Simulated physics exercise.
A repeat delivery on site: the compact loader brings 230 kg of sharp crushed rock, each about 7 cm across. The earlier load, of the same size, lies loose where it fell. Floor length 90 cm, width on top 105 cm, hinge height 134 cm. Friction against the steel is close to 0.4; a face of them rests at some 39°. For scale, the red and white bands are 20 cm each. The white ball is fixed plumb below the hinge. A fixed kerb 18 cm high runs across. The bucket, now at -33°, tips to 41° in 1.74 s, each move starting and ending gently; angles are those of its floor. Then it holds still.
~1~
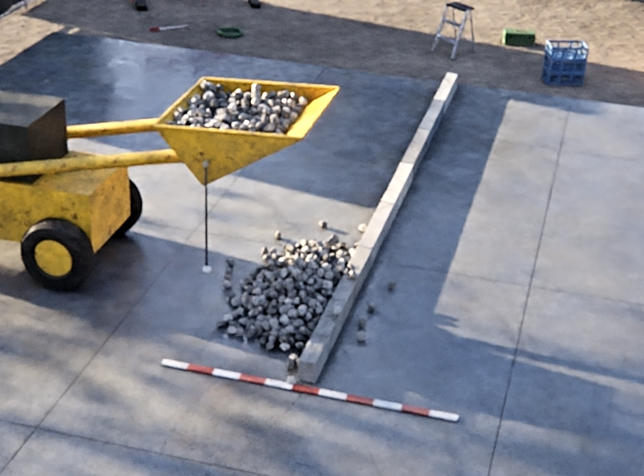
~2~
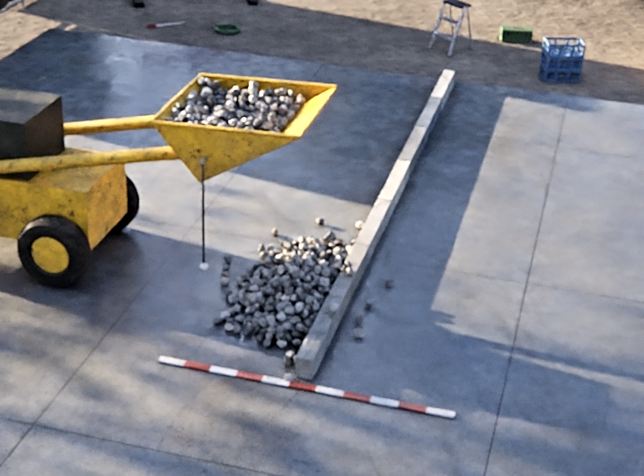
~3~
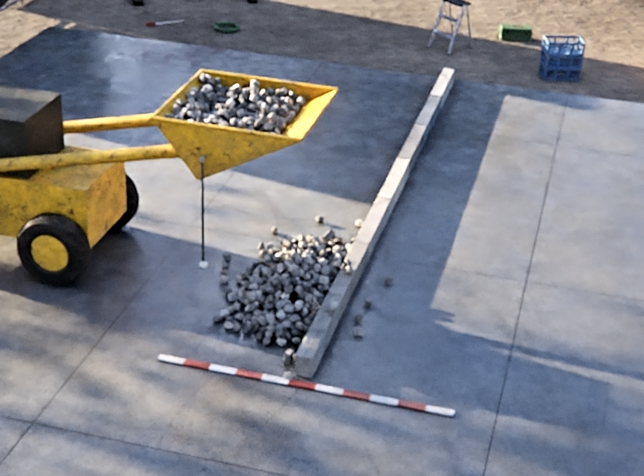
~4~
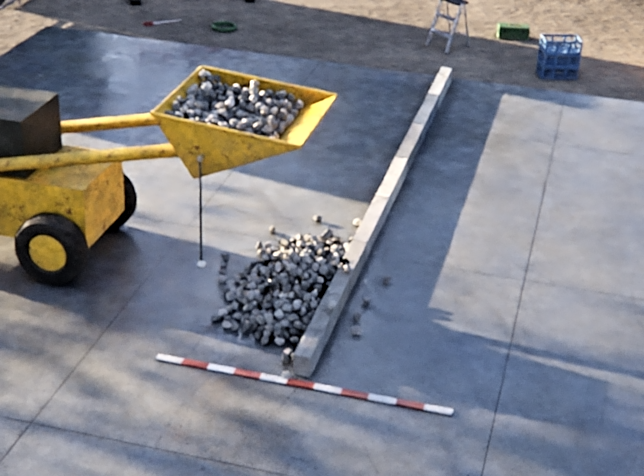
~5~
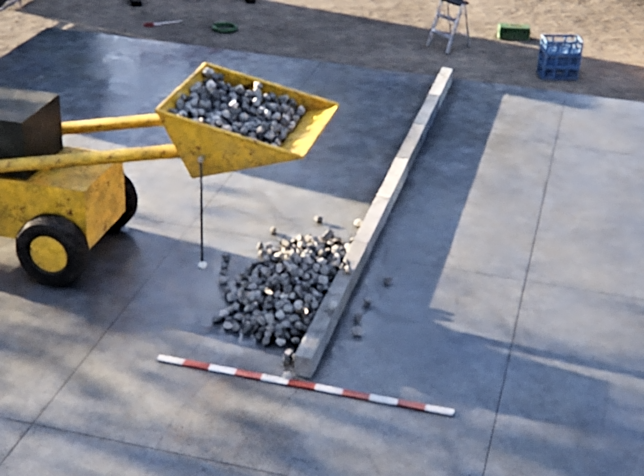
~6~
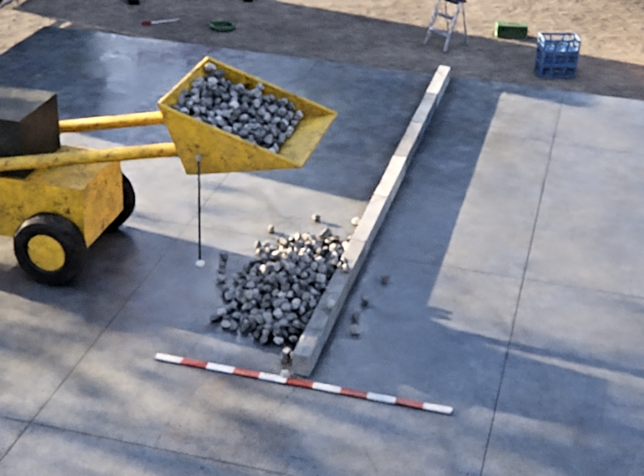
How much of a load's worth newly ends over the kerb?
Some 35 per cent is added.
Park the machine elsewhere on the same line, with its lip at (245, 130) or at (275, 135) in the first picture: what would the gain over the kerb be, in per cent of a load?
Near 0 per cent from the first place, 10 from the second.
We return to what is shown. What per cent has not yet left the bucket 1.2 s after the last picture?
About 50 per cent.
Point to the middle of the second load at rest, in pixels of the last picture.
Their middle is at about (327, 275).
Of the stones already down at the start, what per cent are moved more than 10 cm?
Roughly 0 per cent of them.
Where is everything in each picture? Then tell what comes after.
In the first picture, lip at (302, 139), floor tilted -33°, highest stones at (252, 98). The earlier load is highest near (306, 269), 25 cm above ground level, 99 % on this side of the kerb, 1 % over the kerb.
In the second picture, lip at (300, 137), floor tilted -32°, highest stones at (242, 93).
In the third picture, lip at (301, 140), floor tilted -29°, highest stones at (222, 87).
In the fourth picture, lip at (301, 147), floor tilted -25°, highest stones at (205, 83).
In the fifth picture, the bucket is at -19°, its lip at (303, 157); the top of the load is at (208, 81).
In the sixth picture, the bucket is at -13°, its lip at (301, 167); the top of the load is at (210, 77).
Then, 0.7 s after the last picture the floor is at 29°; in per cent of one load, 100 in the bucket, 99 on this side of the kerb, 1 over the kerb; the foremost stones are at (353, 289).
Then, 1.2 s after the last picture the floor is at 41°; in per cent of one load, 52 in the bucket, 147 on this side of the kerb, 1 over the kerb; the foremost stones are at (353, 288).
Then, 1.6 s after the last picture the floor is at 41°; in per cent of one load, 7 in the bucket, 179 on this side of the kerb, 15 over the kerb; the foremost stones are at (397, 296).
Then, 4.1 s after the last picture the floor is at 41°; in per cent of one load, 0 in the bucket, 164 on this side of the kerb, 36 over the kerb; the foremost stones are at (449, 310). Net gain over the kerb, 35.
